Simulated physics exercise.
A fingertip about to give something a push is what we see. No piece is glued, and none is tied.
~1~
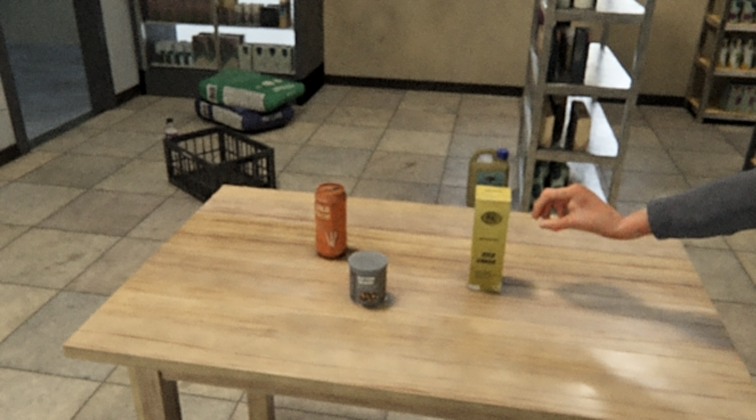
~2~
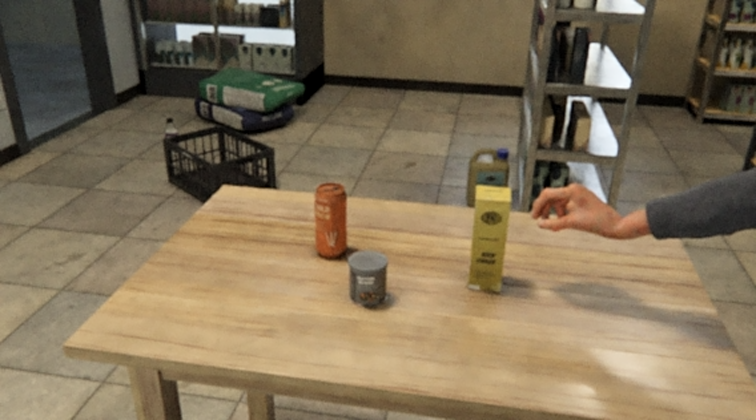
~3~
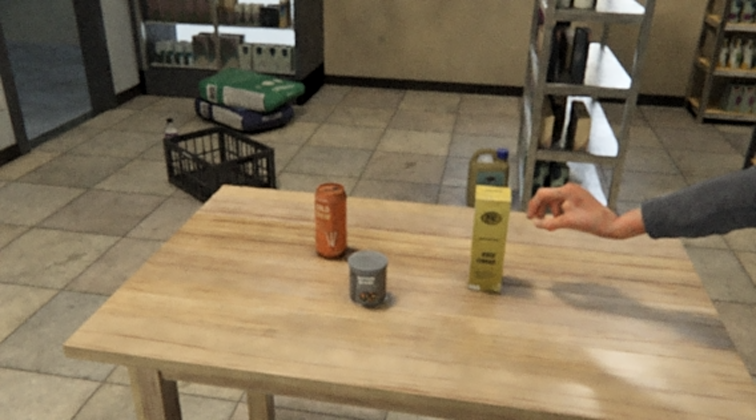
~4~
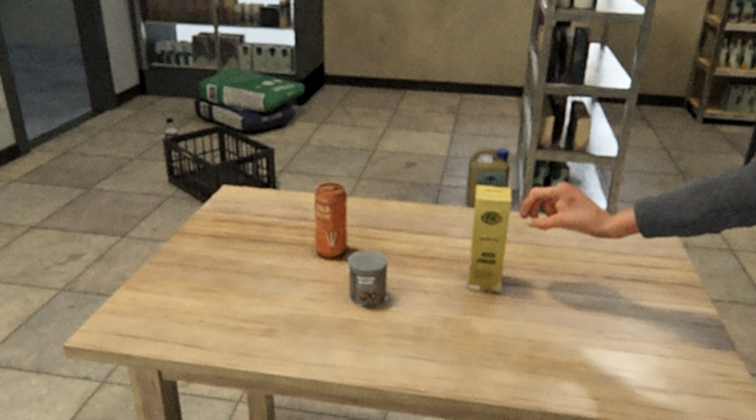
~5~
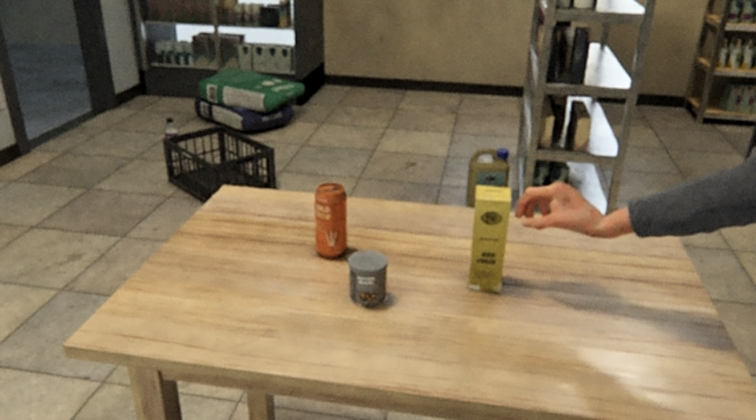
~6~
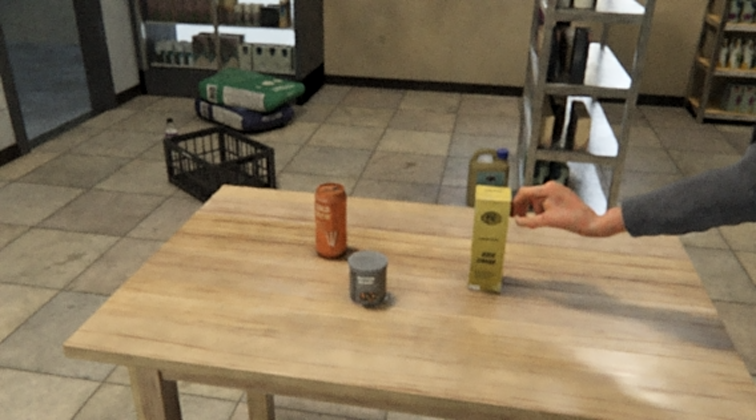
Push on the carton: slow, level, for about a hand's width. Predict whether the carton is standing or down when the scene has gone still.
Down.
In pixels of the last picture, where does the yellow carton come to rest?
In the last picture, near pixel (402, 260).
Then, 0.70 s after the last picture, yellow carton tipped 43° from how it was near (449, 237).
Then, 0.90 s after the last picture, yellow carton on its side near (410, 254).
At rest, tipped over on the table, yellow carton. Seen from the same camera at the end, yellow carton near (401, 259).
